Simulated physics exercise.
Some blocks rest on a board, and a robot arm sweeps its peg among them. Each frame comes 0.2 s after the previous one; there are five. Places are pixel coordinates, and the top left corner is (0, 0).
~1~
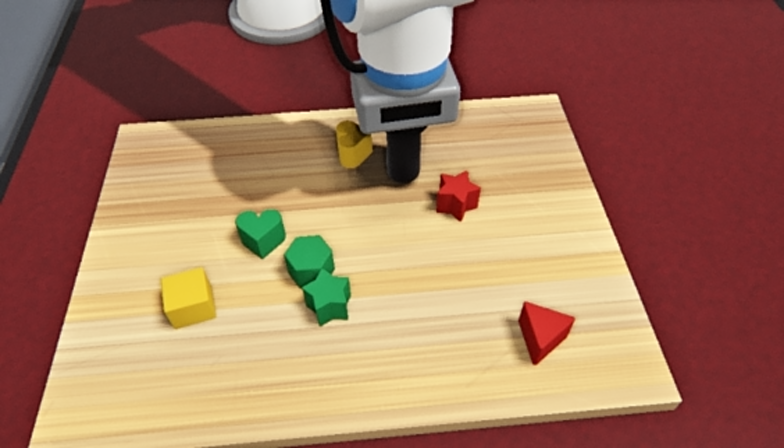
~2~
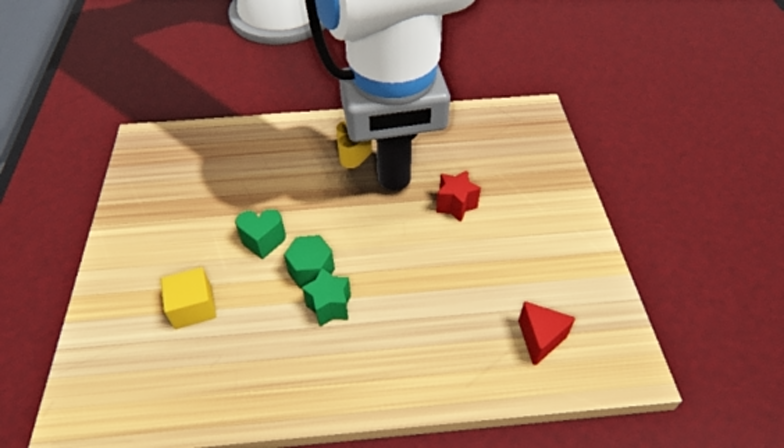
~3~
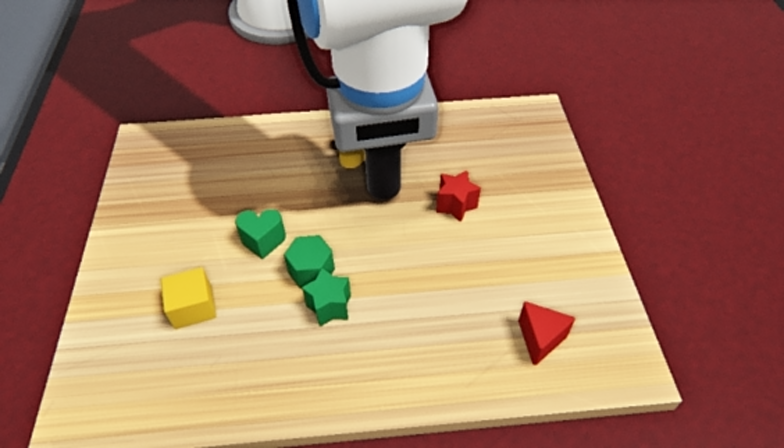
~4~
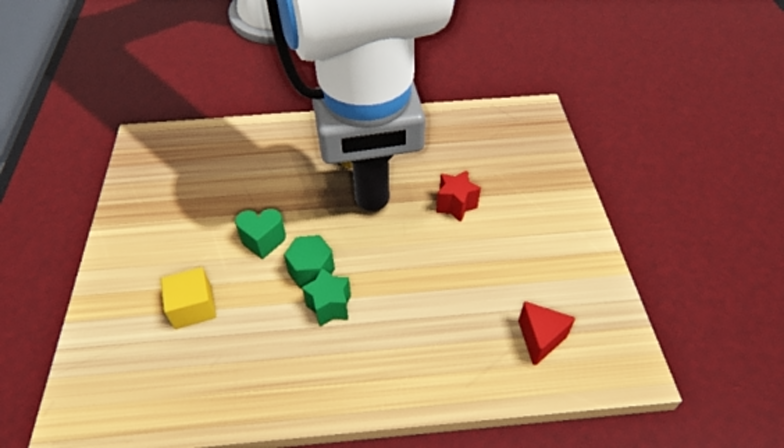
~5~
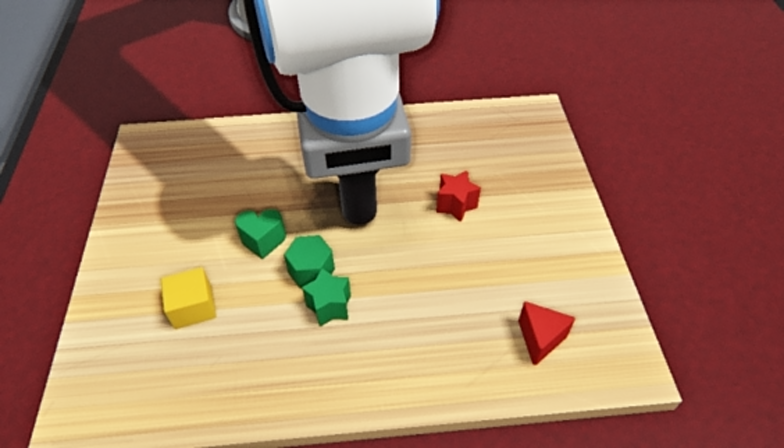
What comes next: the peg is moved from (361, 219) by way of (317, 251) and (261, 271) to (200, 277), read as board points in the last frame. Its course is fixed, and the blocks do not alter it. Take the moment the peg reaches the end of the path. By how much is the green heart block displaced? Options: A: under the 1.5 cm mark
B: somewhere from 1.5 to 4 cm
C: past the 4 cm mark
A.
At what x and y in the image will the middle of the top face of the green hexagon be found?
Around pixel (280, 282).
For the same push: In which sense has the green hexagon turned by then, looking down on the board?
From above, counter-clockwise.
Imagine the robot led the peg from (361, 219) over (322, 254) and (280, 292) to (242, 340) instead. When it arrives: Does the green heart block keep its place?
Yes.
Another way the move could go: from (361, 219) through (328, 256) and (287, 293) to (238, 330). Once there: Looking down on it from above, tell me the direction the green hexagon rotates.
Answer: Against the clock.
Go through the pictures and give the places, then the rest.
In the first picture, lower end of the peg at (404, 173), tops of blocks, yellow square piece at (184, 288), green heart block at (258, 221), green hexagon at (308, 251), green star block at (327, 288).
In the second picture, peg at (395, 180), blocks as before.
In the third picture, peg at (384, 189), blocks as before.
In the fourth picture, peg at (373, 200), blocks as before.
In the fifth picture, peg at (360, 213), yellow square piece at (184, 288), green heart block at (258, 221), green hexagon at (308, 251), green star block at (327, 288).
What follows on the original path. One third of the way, peg at (315, 246); green hexagon at (296, 265), turned 15° anticlockwise.
Two thirds of the way, peg at (258, 266); green heart block at (254, 221), turned 20° clockwise; green hexagon at (280, 282), turned 65° anticlockwise.
At the end, peg at (198, 272); yellow square piece at (171, 294), turned 35° anticlockwise; green heart block at (252, 221), turned 30° clockwise; green hexagon at (280, 282), turned 65° anticlockwise; green star block not moved.
